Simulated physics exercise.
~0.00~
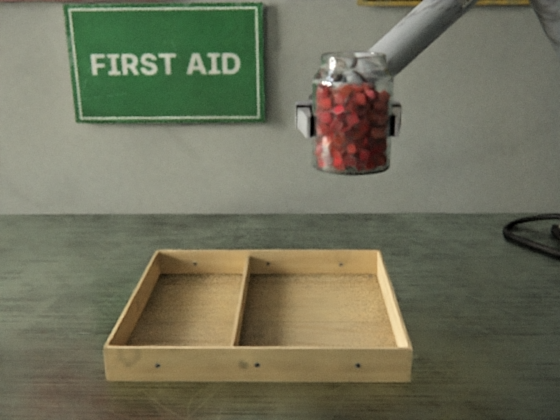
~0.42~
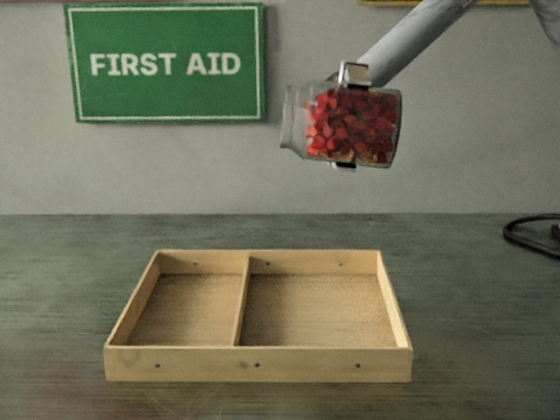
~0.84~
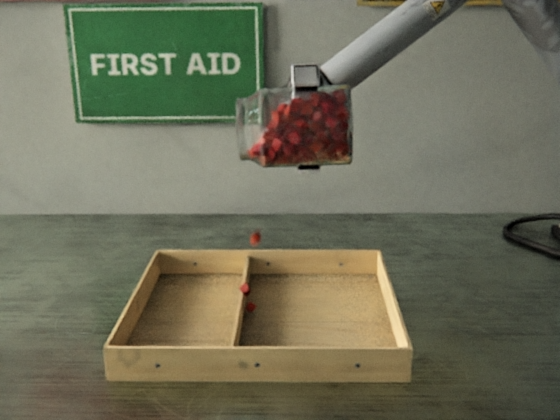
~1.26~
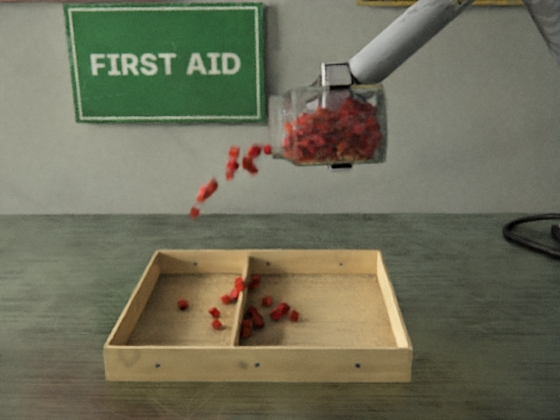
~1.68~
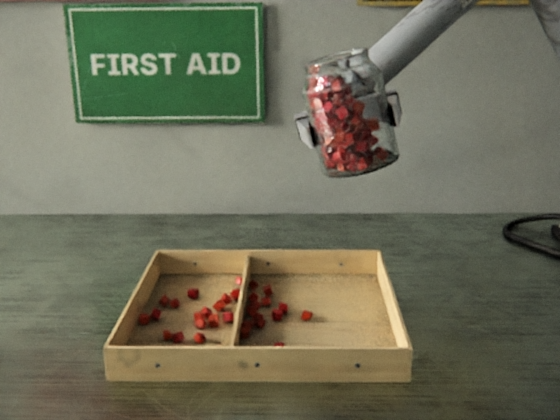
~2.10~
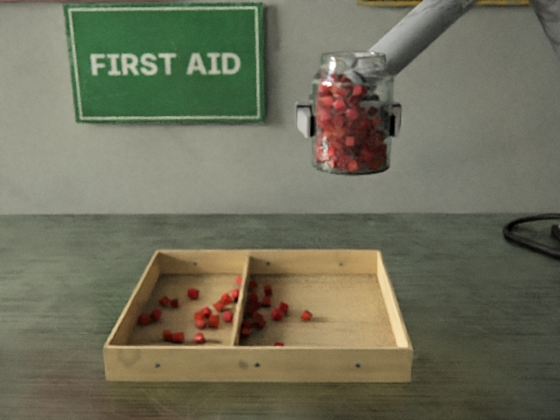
A robotic arm holds a clear glass jar of small red cubes upright above a shallow wooden tray split by a divider, with a green first aid sign on the wall behind. The arm tips the jar onto its side, its mouth facing left, and shifts it left as the first few cubes drop near the divider. It then moves back right while more cubes spill out in a loose stream, scattering into both sections. The jar swings back up through a lean and ends upright, still holding most of its cubes, with a small scattering in the tray.
